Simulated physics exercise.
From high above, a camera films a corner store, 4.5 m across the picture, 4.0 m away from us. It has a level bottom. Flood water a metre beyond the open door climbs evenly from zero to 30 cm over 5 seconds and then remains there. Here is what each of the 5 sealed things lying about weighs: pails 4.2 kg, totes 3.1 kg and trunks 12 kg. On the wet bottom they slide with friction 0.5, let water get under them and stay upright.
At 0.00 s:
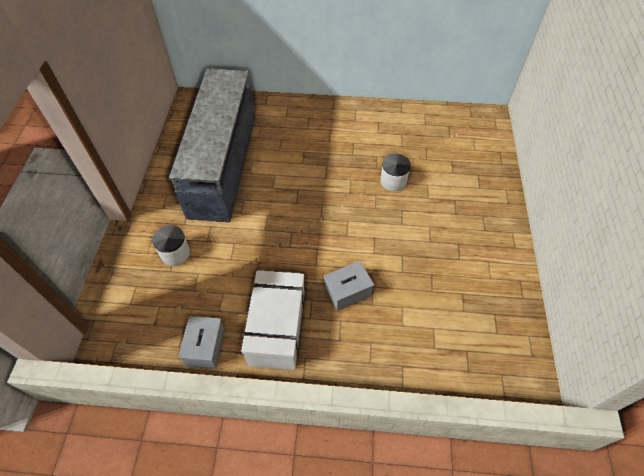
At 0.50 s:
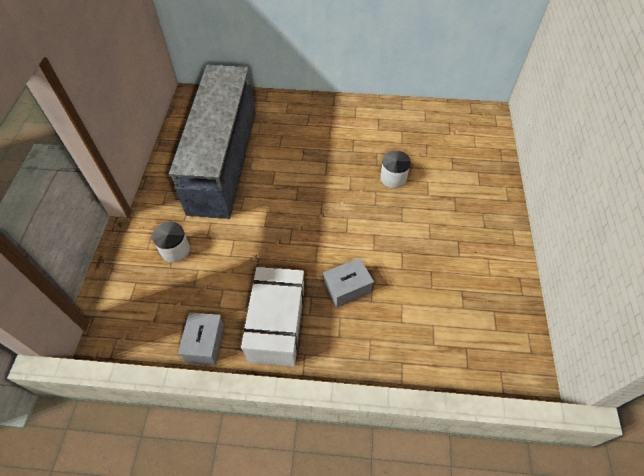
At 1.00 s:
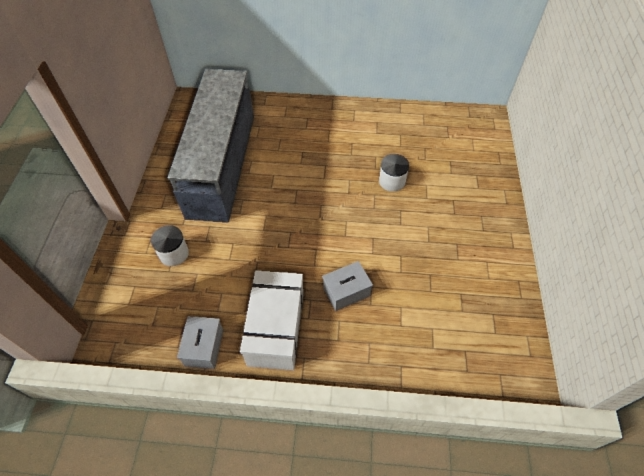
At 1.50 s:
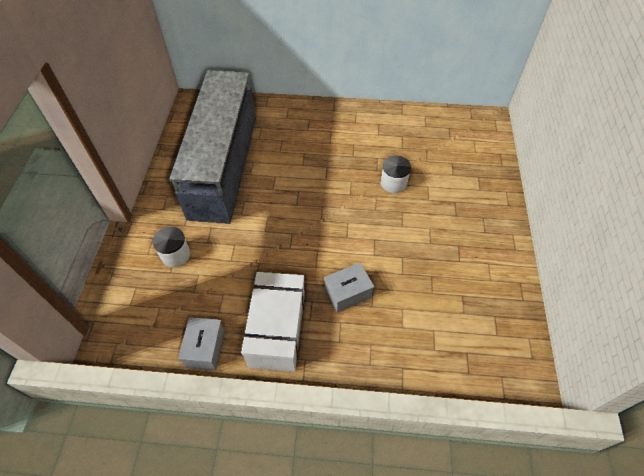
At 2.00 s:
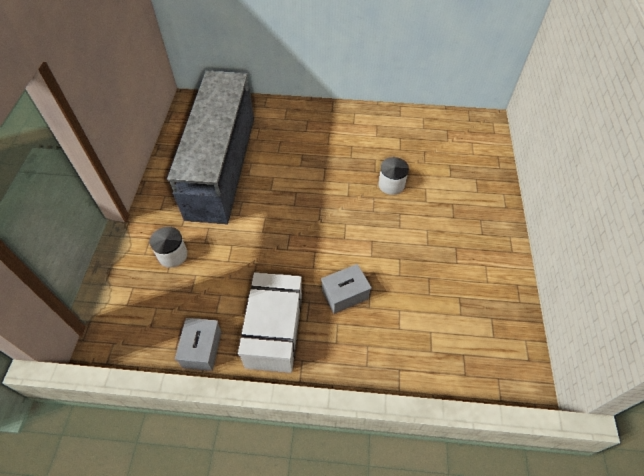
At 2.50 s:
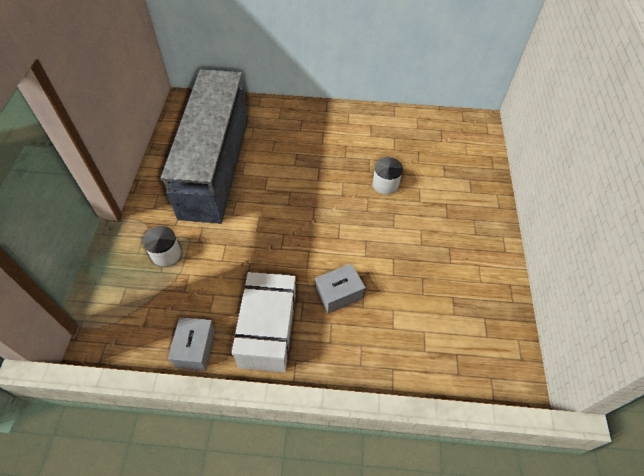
Murky greenish water spreads over the terracotta tiles outside a corner store, seen from high above, with a wooden floor and a doorway on the left. Inside, a long dark box with a grey top stands at the upper left, two grey-and-white pails sit apart, and a white strapped trunk rests between two small grey boxes. The water deepens in colour, then edges through the doorway as the camera sways slightly and the objects stay put.
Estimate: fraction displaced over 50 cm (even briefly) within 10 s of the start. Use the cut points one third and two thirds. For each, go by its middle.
It falls at two thirds or above.
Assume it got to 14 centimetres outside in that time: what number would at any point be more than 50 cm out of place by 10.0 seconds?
Then 4.
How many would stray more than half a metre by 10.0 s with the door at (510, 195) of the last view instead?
The count would be 4.
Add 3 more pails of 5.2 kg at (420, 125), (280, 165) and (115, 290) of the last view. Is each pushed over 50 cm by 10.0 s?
Sequence: Above the line / below the line / above the line.
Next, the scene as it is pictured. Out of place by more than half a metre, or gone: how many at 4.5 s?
I make it 2.
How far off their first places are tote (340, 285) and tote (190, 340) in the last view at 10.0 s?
The first is 300 cm from its start, the second 200 cm.
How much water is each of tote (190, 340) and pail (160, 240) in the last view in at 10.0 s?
I'd estimate 16 cm for the first and 19 cm for the second.
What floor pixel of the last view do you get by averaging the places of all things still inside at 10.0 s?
(426, 202).
After 3.5 s 1 of 5 are over 50 cm from their spots; 0 afloat.
After 4.5 s 2 of 5 are over 50 cm from their spots; 1 afloat.
After 7.0 s 4 of 5 are over 50 cm from their spots; 4 afloat.
After 10.0 s 5 of 5 are over 50 cm from their spots, and 5 have been at some point; 5 afloat.
